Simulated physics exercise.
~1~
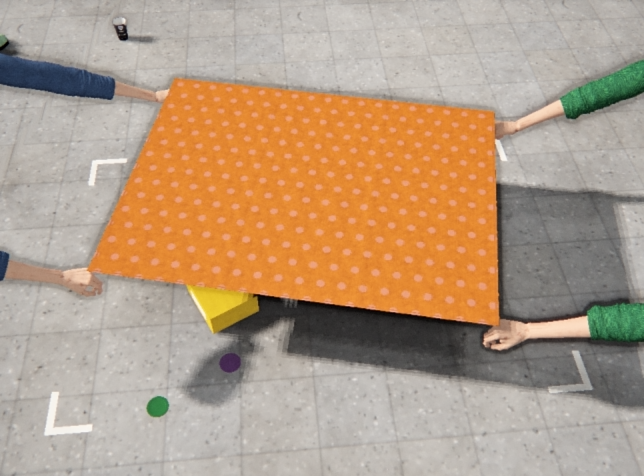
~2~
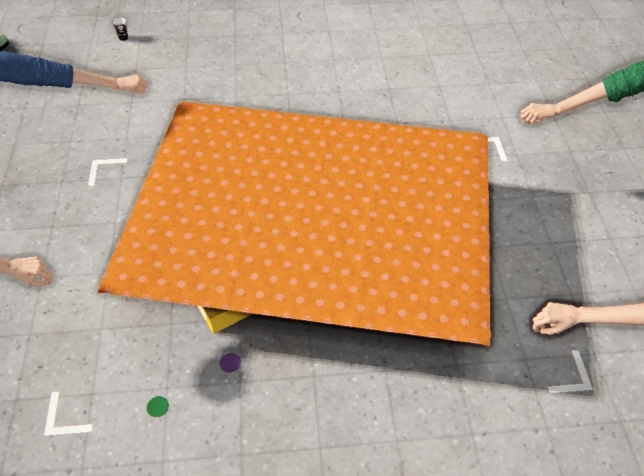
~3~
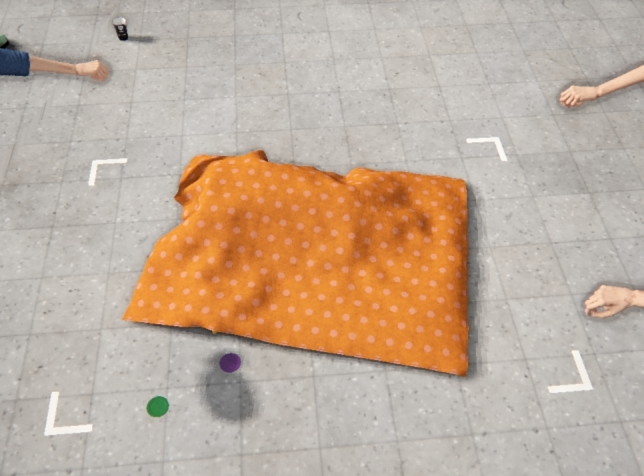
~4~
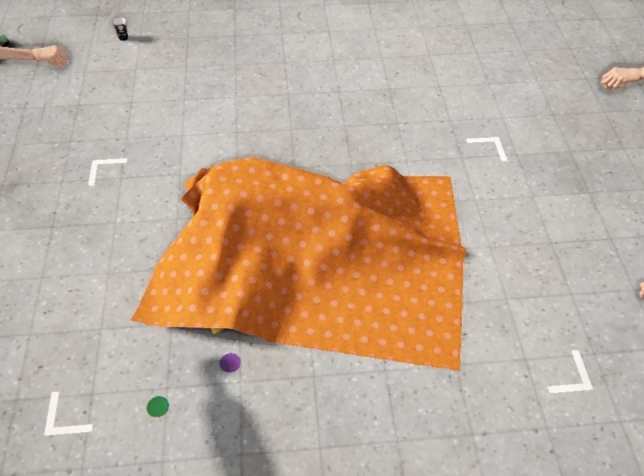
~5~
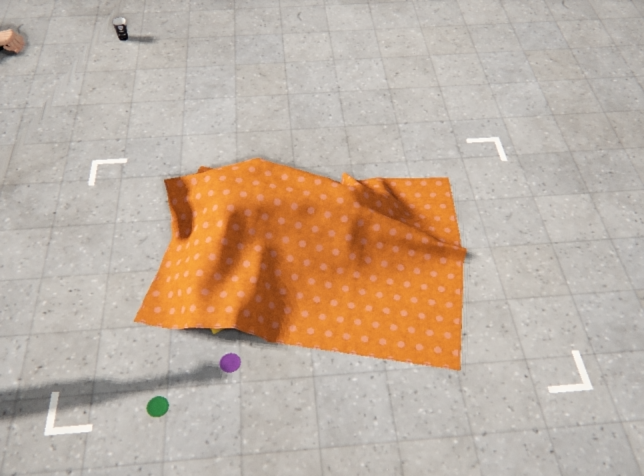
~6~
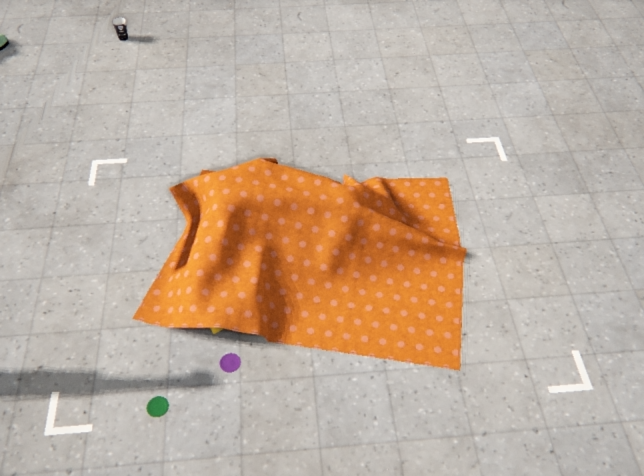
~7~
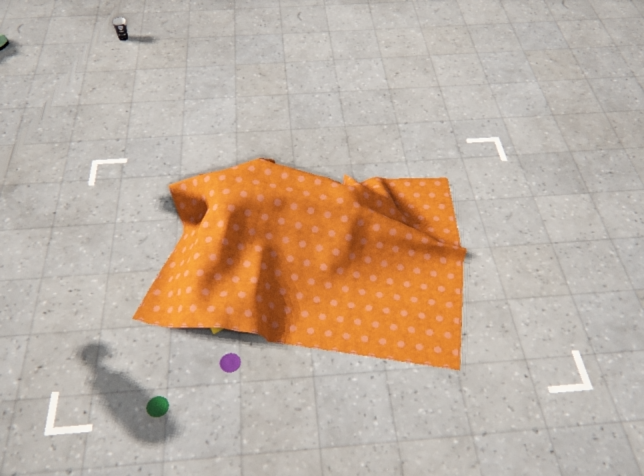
On a hallway floor, four hands release an orange dotted sheet that drops and drapes over objects.
